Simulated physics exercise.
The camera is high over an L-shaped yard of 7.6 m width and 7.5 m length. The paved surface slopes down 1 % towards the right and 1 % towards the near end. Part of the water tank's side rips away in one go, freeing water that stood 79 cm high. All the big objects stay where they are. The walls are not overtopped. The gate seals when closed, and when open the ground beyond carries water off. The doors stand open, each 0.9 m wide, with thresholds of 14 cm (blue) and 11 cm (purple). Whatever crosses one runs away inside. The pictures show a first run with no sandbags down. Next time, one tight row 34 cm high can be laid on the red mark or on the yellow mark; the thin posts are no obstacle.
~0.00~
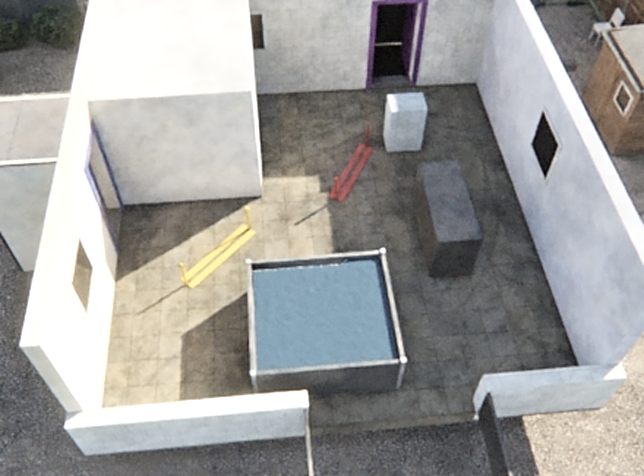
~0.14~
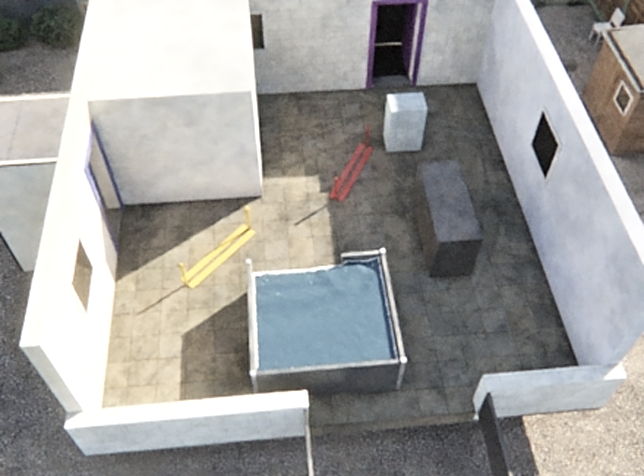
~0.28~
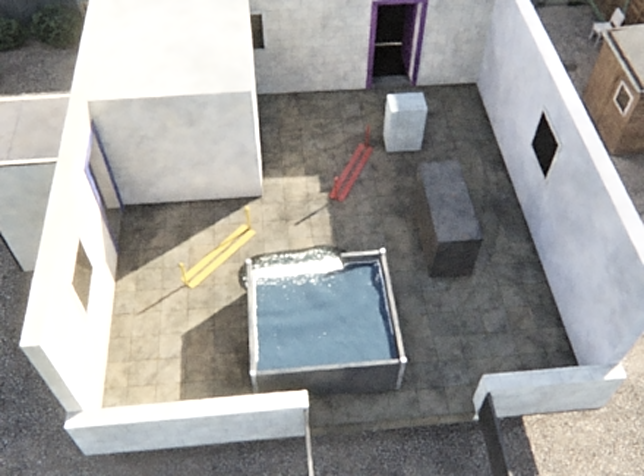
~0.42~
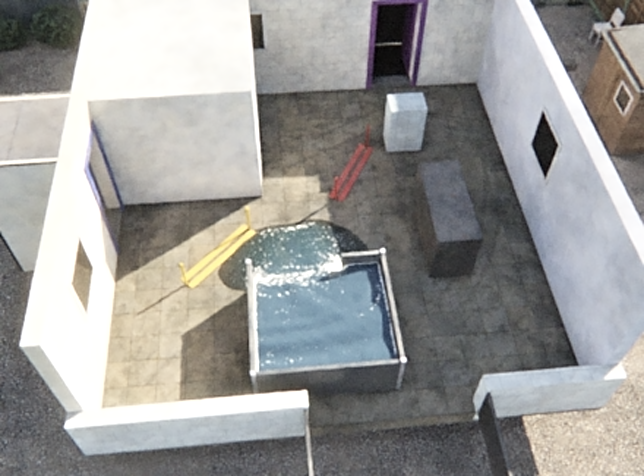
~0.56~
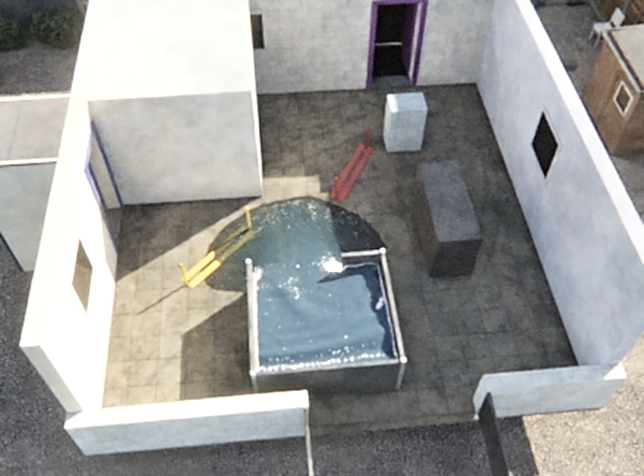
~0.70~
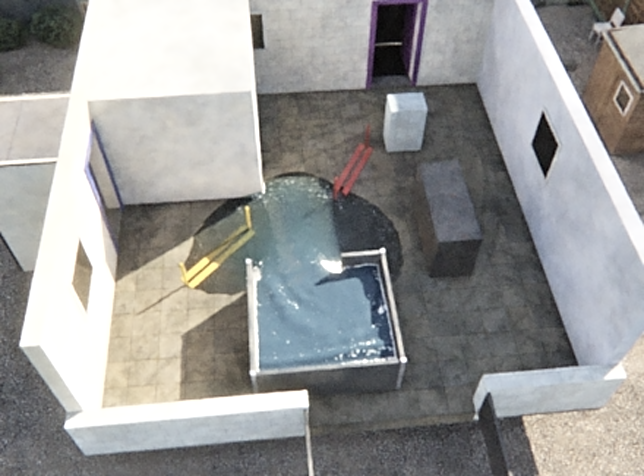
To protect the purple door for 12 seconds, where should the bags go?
Lay them on the red one.
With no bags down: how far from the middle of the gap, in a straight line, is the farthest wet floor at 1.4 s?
About 5.2 m.
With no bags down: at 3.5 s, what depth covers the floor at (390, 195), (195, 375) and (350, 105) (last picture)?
In that order: 2, 0 and 22 cm.
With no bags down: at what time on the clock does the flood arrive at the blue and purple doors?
Arrival: Blue 1.8 s, purple 2.2 s.
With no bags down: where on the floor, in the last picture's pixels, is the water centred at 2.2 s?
Around (299, 245).
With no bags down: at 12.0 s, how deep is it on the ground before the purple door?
Some 3.5 cm.
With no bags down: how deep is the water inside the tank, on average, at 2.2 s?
About 33 cm.
After 1.4 s water covers 35 % of the floor and is deepest (40 cm) near (247, 202) in the run without bags; in at the purple door, 0 L with no bags, 0 L with the row on red, 0 L on yellow.
After 2.2 s water covers 45 % of the floor and is deepest (40 cm) near (123, 210) in the run without bags; in at the purple door, 0 L with no bags, 0 L with the row on red, 0 L on yellow.
After 3.5 s water covers 60 % of the floor and is deepest (26 cm) near (476, 84) in the run without bags; in at the purple door, 23 L with no bags, 1 L with the row on red, 47 L on yellow.
After 7.0 s water covers 90 % of the floor and is deepest (16 cm) near (485, 111) in the run without bags; in at the purple door, 33 L with no bags, 3 L with the row on red, 64 L on yellow.
After 12.0 s water covers 100 % of the floor and is deepest (16 cm) near (575, 389) in the run without bags; in at the purple door, 33 L with no bags, 3 L with the row on red, 65 L on yellow.
